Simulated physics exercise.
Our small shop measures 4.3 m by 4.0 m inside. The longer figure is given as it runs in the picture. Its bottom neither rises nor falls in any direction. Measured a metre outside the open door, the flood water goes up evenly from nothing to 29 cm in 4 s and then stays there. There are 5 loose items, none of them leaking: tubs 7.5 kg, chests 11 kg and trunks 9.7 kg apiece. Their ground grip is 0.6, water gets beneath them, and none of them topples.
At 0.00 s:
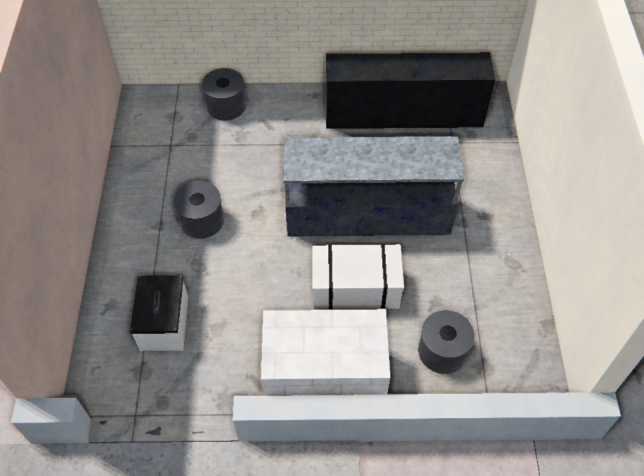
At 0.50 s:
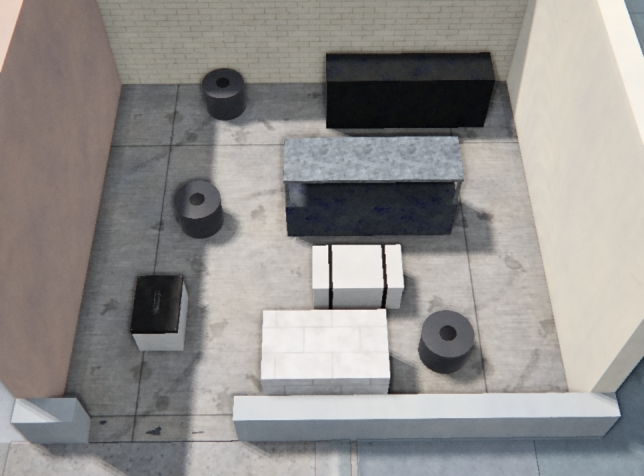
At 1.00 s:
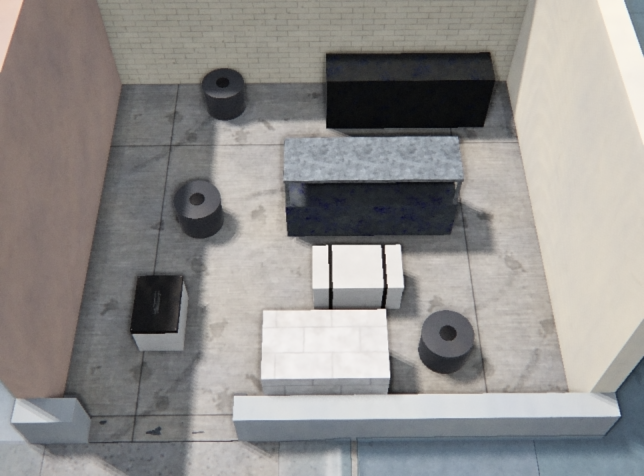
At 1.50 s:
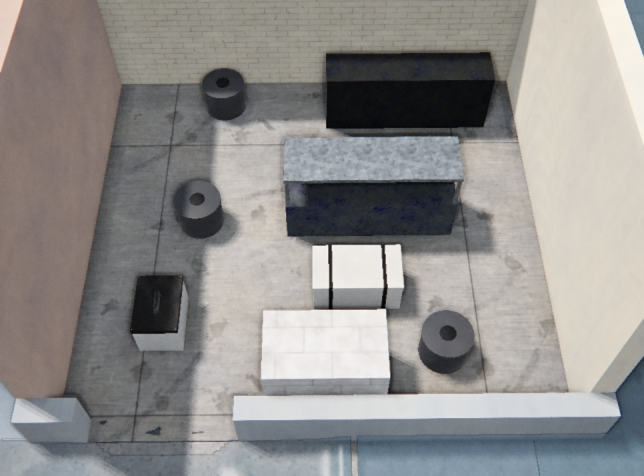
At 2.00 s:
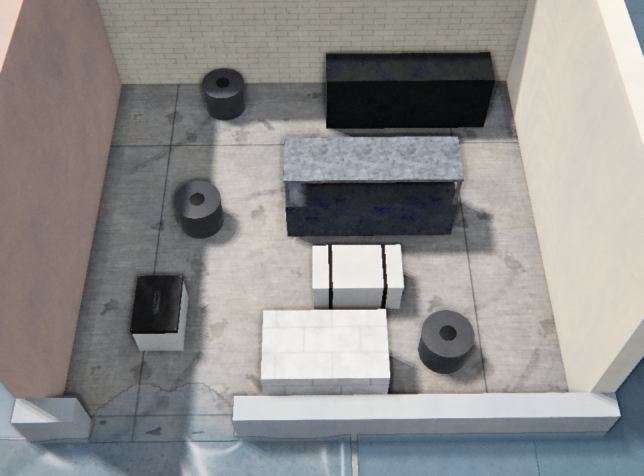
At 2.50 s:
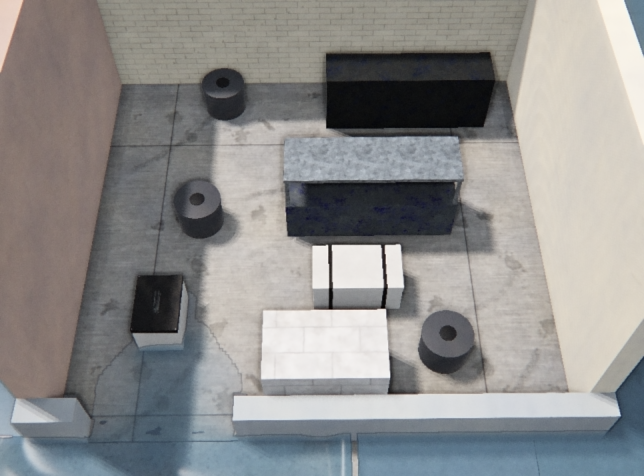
Shallow water spreading across the ground outside a small walled room, then creeping through the front doorway as the objects inside stay still.
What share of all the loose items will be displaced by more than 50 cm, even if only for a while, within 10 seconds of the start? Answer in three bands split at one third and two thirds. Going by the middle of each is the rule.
One third to two thirds.
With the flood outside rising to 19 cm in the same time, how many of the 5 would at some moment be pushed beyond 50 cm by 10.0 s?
3.
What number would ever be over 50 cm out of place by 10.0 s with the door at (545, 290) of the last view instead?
Then it comes to 5 of them.
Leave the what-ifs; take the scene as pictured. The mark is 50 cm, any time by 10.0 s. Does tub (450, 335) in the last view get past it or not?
Within.
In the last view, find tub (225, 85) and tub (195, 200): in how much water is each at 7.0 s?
I'd put it at 20 cm and 18 cm respectively.
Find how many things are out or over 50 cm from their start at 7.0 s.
Answer: 2.
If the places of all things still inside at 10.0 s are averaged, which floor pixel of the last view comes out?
(339, 198).
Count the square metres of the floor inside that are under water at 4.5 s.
The covered patch comes to about 7.0 m2.
After 3.5 s 1 of 5 are over 50 cm from their spots; 0 afloat.
After 4.5 s 1 of 5 are over 50 cm from their spots; 0 afloat.
After 7.0 s 2 of 5 are over 50 cm from their spots; 3 afloat.
After 10.0 s 3 of 5 are over 50 cm from their spots, and 3 have been at some point; 5 afloat.
